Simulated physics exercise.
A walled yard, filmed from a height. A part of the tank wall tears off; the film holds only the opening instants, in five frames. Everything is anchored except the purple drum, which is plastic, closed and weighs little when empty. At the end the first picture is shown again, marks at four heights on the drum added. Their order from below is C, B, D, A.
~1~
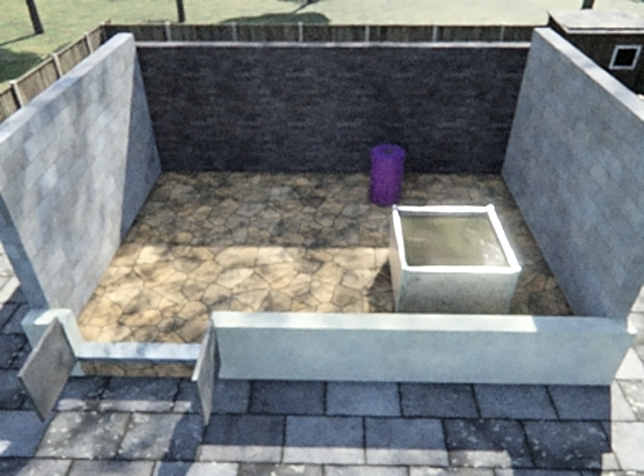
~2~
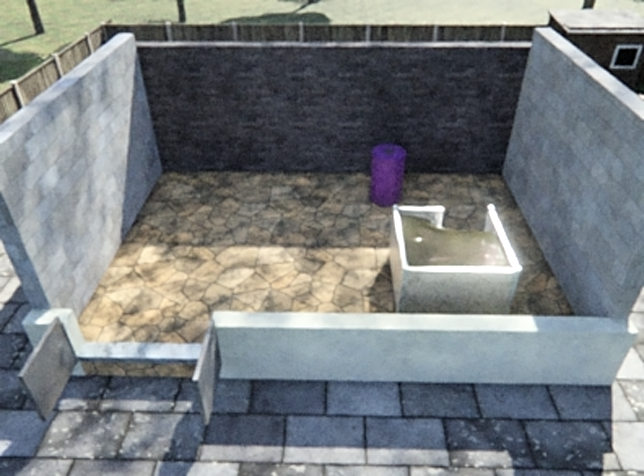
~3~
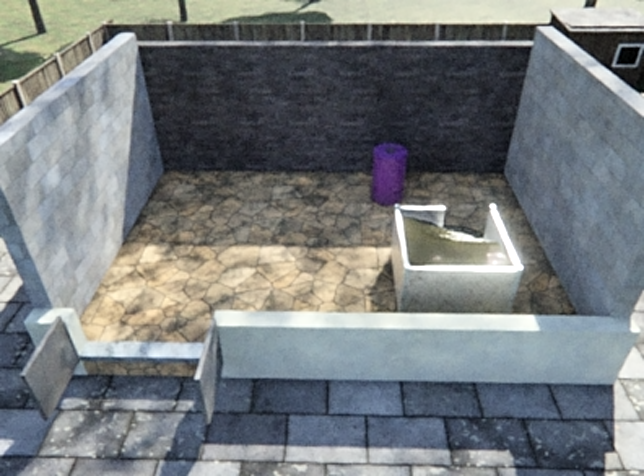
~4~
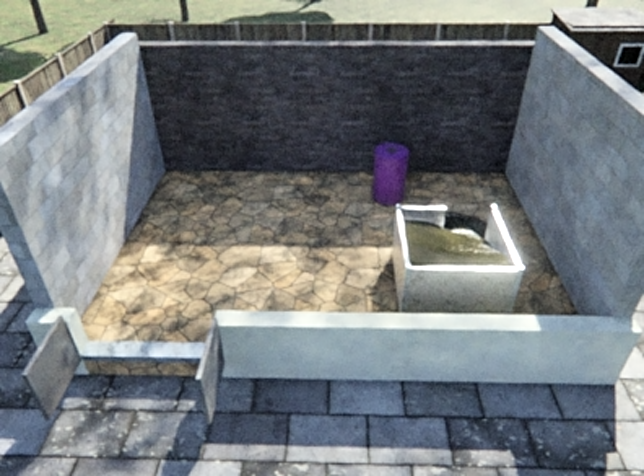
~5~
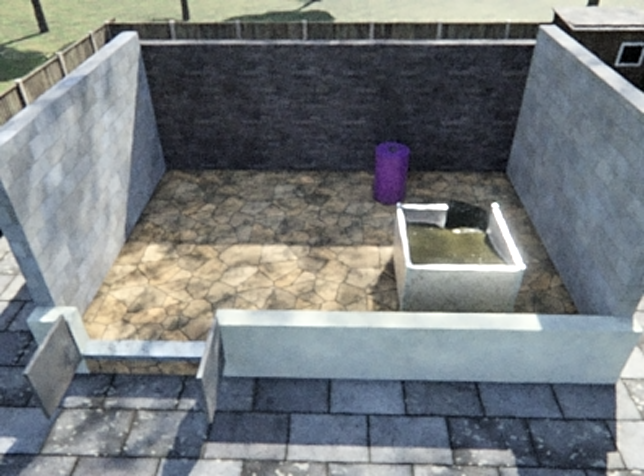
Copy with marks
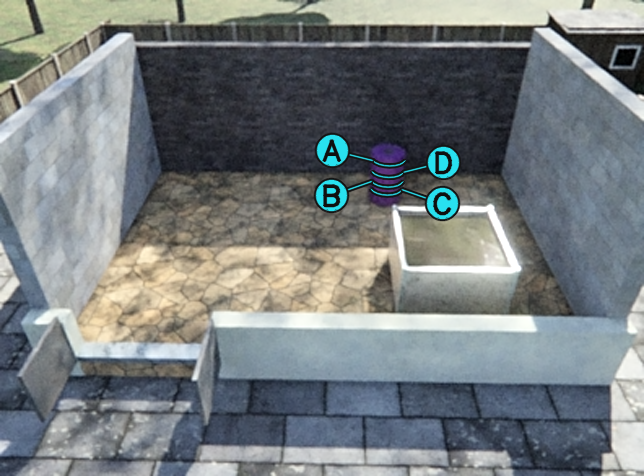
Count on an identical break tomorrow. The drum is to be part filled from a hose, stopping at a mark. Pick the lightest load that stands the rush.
Go for C.
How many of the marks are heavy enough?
All four.
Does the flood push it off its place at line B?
No, that is safe.
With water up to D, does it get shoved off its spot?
No.
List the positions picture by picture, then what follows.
In the first picture, lid of the purple drum at (388, 152); tank full, its middle at (450, 242); open gate at (143, 314).
In the second picture, water covers 1 % of the ground, mostly out of sight from here.
In the third picture, water covers 3 % of the ground, mostly out of sight from here.
In the fourth picture, water covers 5 % of the ground, mostly out of sight from here.
In the fifth picture, lid of the purple drum at (393, 150); 7 % of the ground wet, in view closest to the drum at (436, 202).
On the marked copy, A at (389, 165); B at (388, 187); C at (387, 195); D at (388, 177); from the bottom up C, B, D, A.
With A, it does not move.
With B, it does not move.
With C, it does not move.
With D, it does not move.
